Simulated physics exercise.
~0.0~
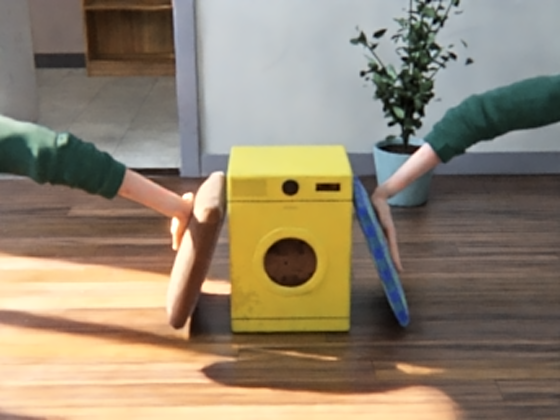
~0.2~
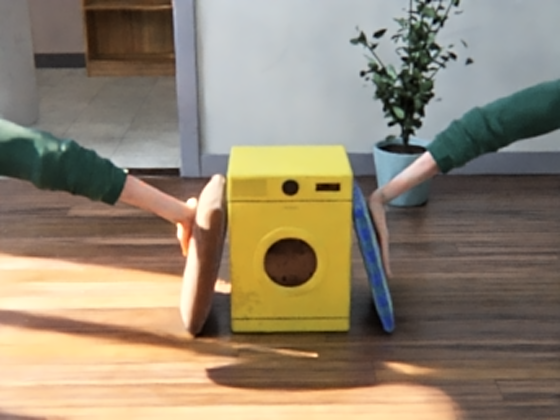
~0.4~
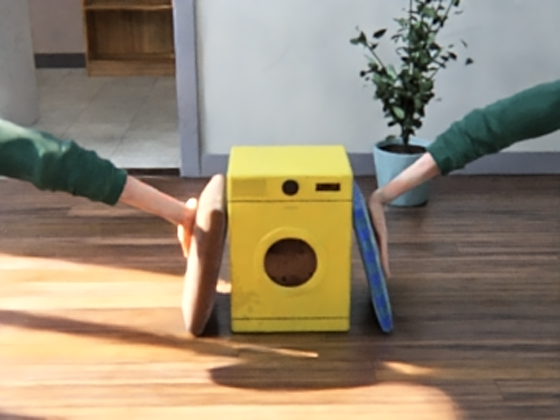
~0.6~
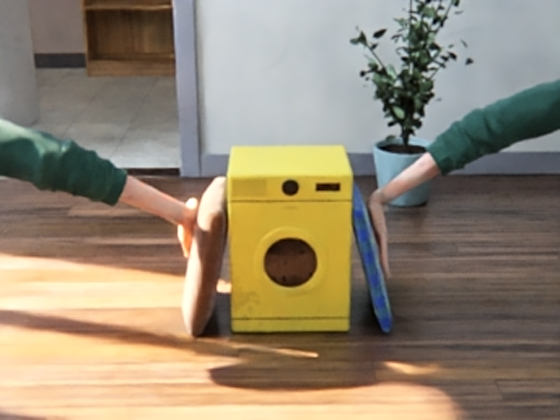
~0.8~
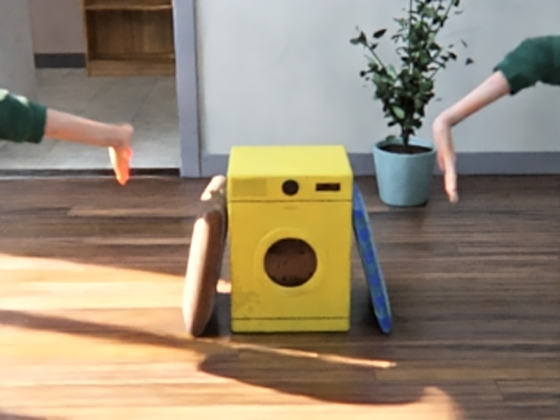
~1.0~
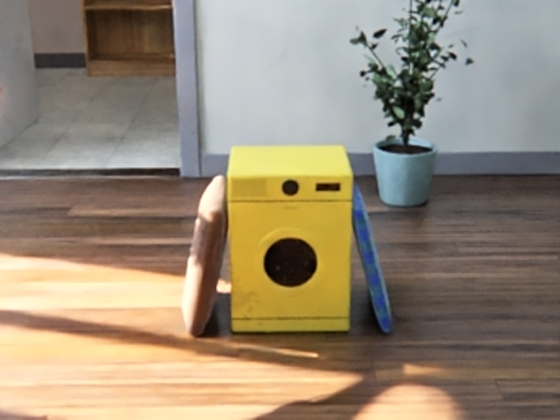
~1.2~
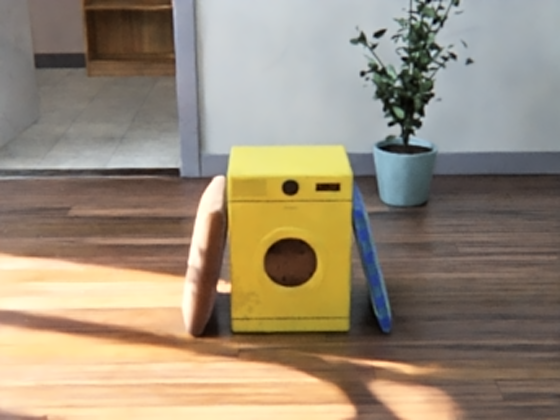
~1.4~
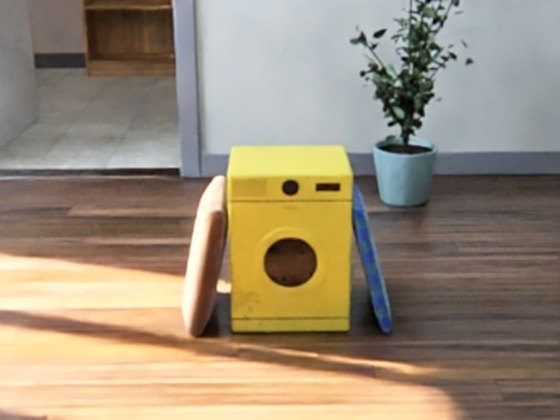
A room with a smooth wooden floor is seen from the front by a still camera, with a doorway at the back left and a leafy plant in a pale blue pot at the back right. A yellow machine with a round window stands in the middle. Two green-sleeved arms reach in from either side, holding a brown pillow against its left side and a blue seat pad against its right. The hands shift both slightly into place, then let go and withdraw from view. The pillow and the pad stay leaning against the machine, at rest.
